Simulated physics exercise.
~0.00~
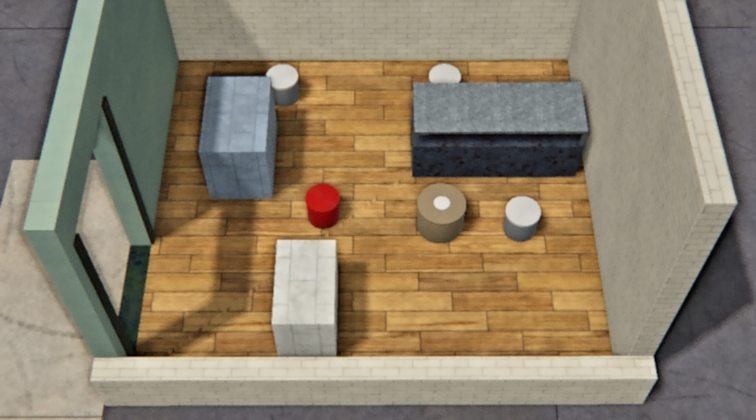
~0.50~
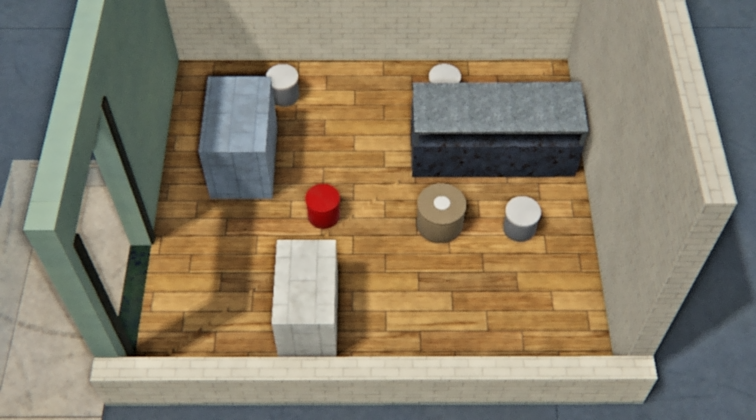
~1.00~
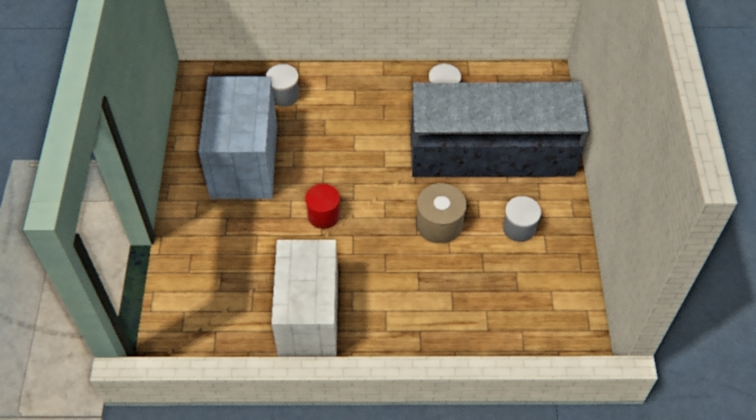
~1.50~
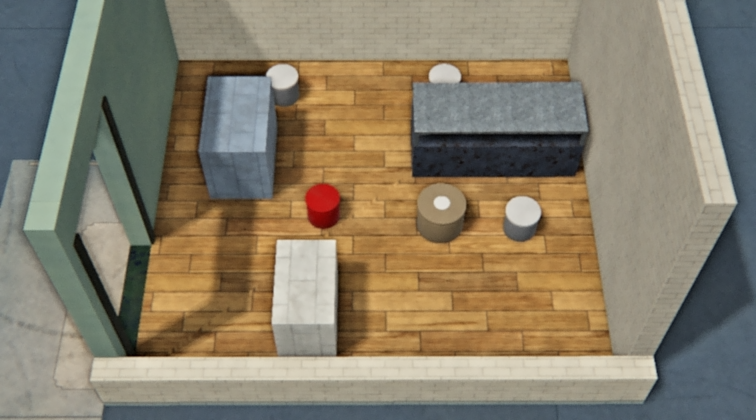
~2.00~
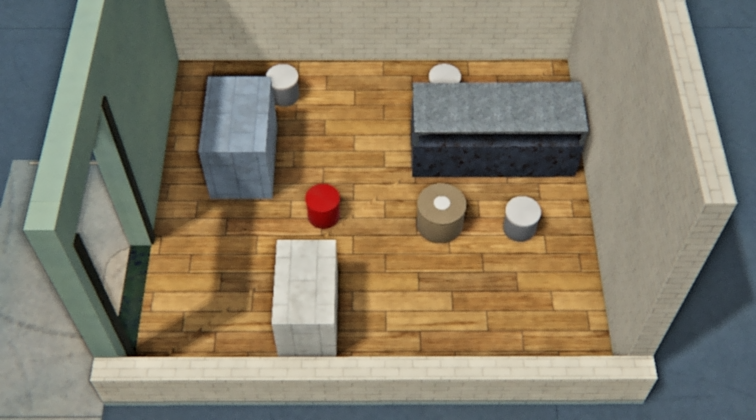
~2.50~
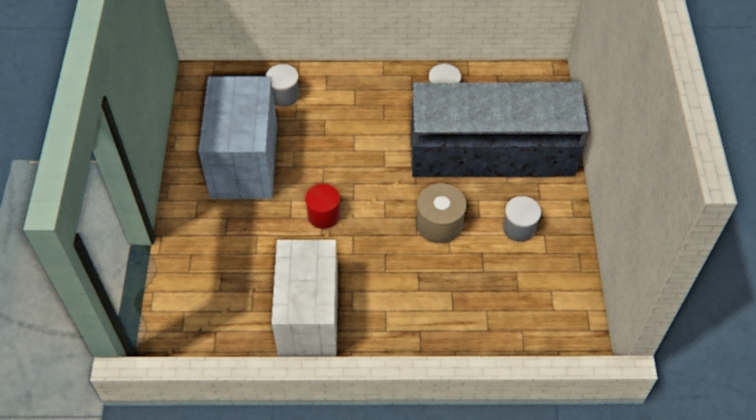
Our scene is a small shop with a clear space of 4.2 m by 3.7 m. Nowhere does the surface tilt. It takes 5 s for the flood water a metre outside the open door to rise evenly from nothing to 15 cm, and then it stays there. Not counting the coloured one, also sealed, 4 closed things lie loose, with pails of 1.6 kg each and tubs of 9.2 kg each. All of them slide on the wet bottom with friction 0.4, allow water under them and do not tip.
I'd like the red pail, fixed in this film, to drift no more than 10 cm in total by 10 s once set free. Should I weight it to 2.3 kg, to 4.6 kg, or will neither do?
Neither will do.
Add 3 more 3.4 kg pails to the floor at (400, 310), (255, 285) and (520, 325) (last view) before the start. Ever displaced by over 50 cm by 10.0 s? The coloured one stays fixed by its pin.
First: Inside the limit; second: Beyond the limit; third: Inside the limit.
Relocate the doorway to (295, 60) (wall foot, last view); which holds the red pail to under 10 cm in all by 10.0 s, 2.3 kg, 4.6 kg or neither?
Short version: Neither mass is sufficient.
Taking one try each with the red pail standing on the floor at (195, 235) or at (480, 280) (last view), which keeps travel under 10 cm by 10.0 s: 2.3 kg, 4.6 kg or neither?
First try, both options fail; second try, the lighter option suffices.
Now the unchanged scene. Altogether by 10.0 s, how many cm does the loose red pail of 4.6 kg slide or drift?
I'd say close to 140 cm in total.
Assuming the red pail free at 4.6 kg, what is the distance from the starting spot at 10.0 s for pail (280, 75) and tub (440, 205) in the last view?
The first is 10 cm from its start, the second 0 cm.
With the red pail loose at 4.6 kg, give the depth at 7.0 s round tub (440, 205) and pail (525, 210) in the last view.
Some 3 cm at the first, some 0 cm at the second.
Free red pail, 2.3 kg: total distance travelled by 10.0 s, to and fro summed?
Roughly 300 cm.
After 3.5 s the red pail would be 0 cm from its start with 2.3 kg and 0 cm from its start with 4.6 kg; 0 cm of water round it then.
After 4.5 s the red pail would be 0 cm from its start with 2.3 kg and 0 cm from its start with 4.6 kg; 0 cm of water round it then.
After 7.0 s the red pail would be 110 cm from its start with 2.3 kg and 58 cm from its start with 4.6 kg; 3 cm of water round it then.
After 10.0 s the red pail would be 209 cm from its start with 2.3 kg and 129 cm from its start with 4.6 kg; 5 cm of water round it then.
